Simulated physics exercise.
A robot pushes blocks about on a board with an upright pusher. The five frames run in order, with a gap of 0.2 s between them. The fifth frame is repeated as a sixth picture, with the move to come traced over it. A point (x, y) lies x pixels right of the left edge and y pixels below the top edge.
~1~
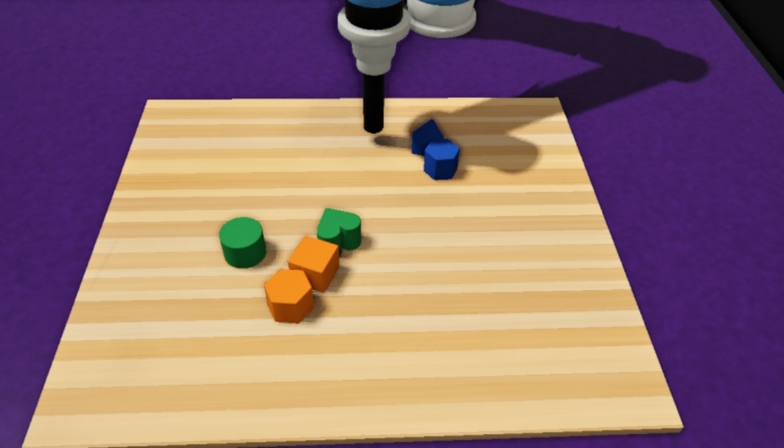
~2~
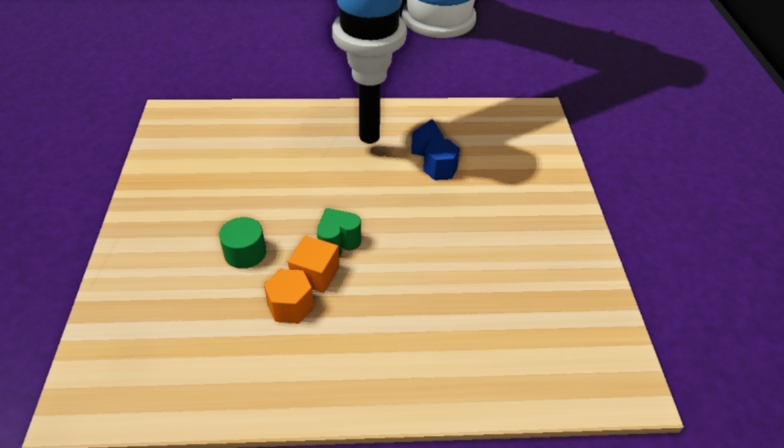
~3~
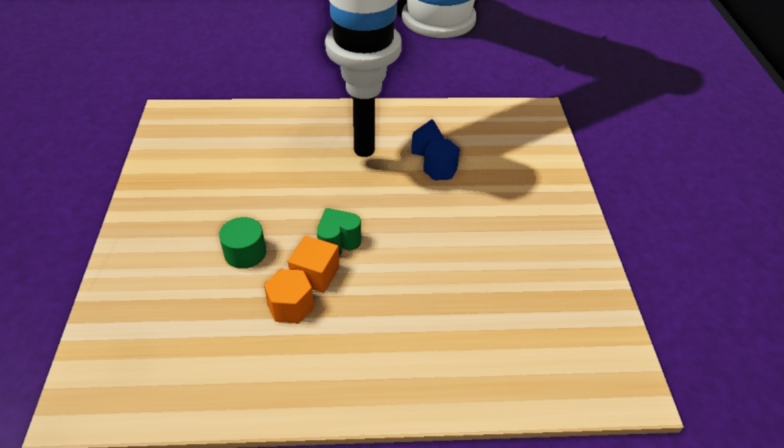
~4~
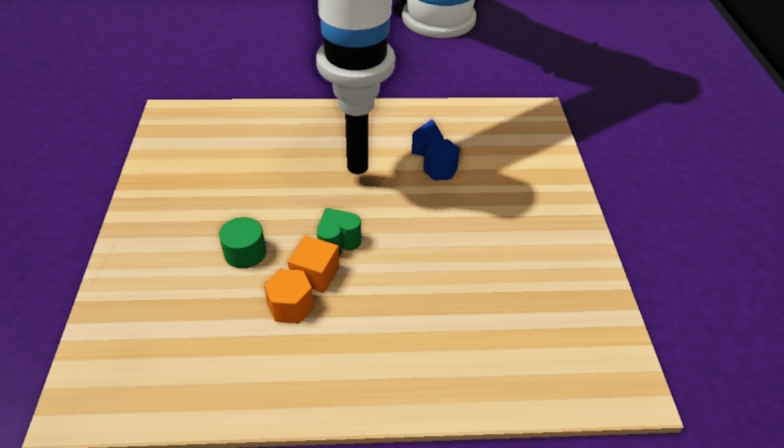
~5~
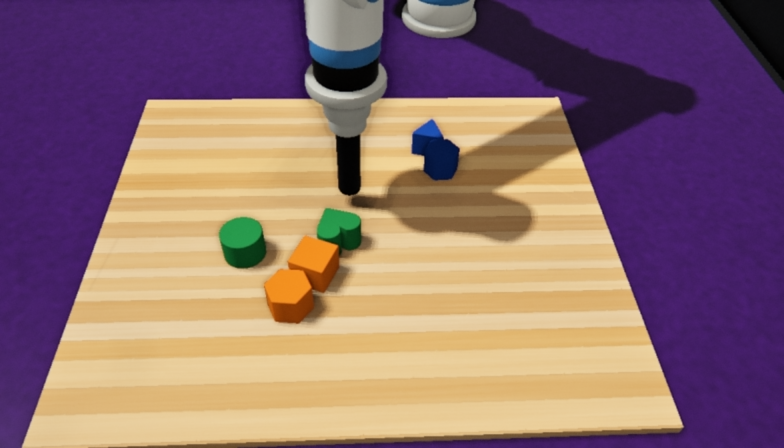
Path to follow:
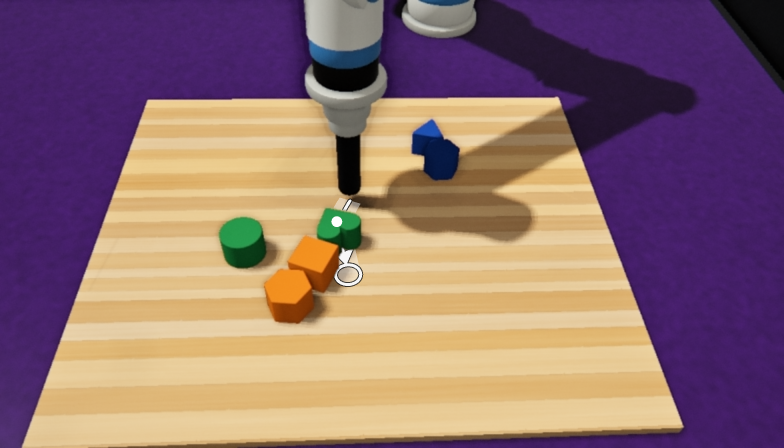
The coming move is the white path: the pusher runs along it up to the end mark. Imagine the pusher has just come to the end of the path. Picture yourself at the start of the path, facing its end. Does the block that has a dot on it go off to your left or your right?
Picture yourself facing from the start of the path to its end: The block that has a dot on it moves off to your left.
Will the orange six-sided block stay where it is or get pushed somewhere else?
Here's my answer: The orange six-sided block gets displaced.
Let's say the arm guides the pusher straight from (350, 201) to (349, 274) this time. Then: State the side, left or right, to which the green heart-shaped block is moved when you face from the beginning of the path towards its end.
With start-to-end as forward, it shifts right.
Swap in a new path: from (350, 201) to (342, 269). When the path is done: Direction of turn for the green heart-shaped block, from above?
Seen from above, its turn is clockwise.
Path on the board, from (350, 201) by way of (340, 223) and (343, 248) to (348, 275); the dot is on the green heart-shaped block.
What follows on the original path. One third of the way, pusher at (339, 212); green heart-shaped block at (337, 224).
Two thirds of the way, pusher at (342, 237); orange six-sided block at (278, 295); orange four-sided block at (312, 270), turned 35° clockwise; green heart-shaped block at (346, 250), turned 25° anticlockwise.
At the end, pusher at (348, 263); orange six-sided block at (277, 295); orange four-sided block at (312, 271), turned 40° clockwise; green heart-shaped block at (357, 277), turned 35° anticlockwise.
